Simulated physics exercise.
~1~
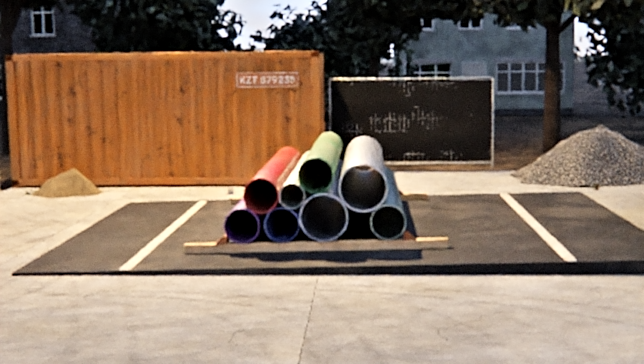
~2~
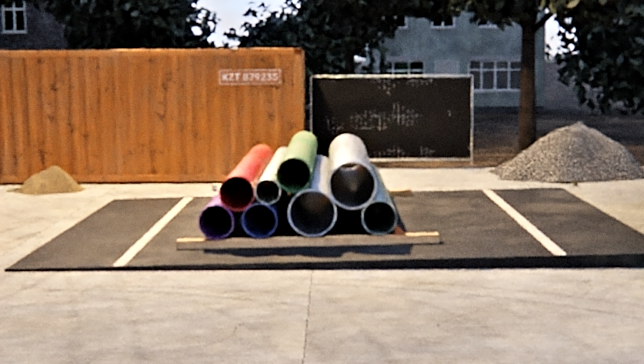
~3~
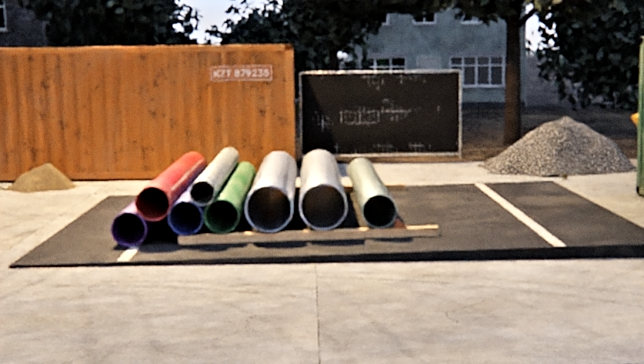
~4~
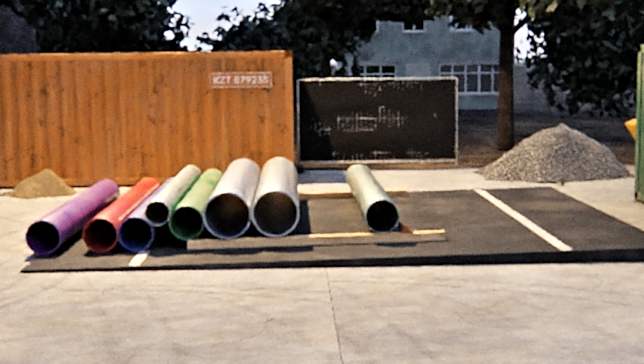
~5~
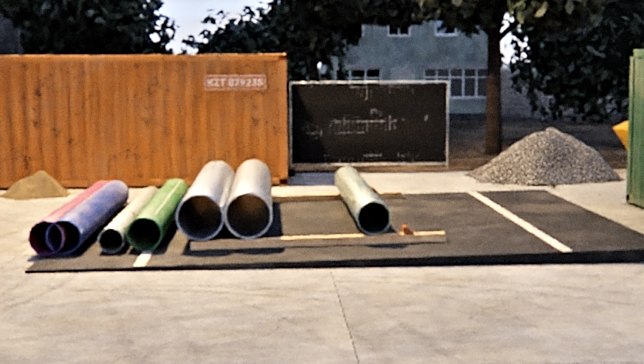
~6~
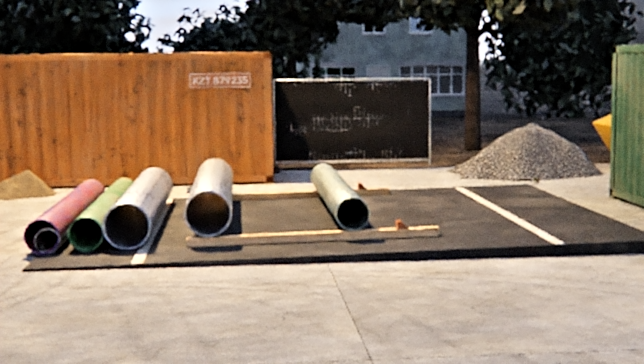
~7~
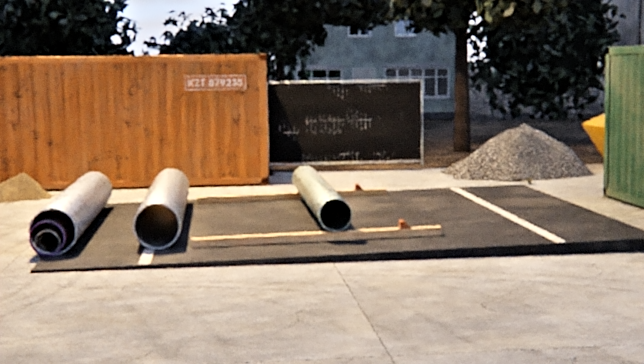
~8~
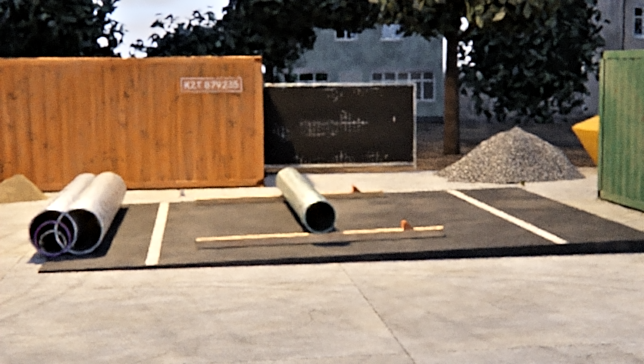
The video shows a stack of coloured and grey steel pipes collapsing and rolling left across a dark pad, purple and red leading, then blue and green, until most lie bunched beyond the left white line while one grey pipe remains between the lines.
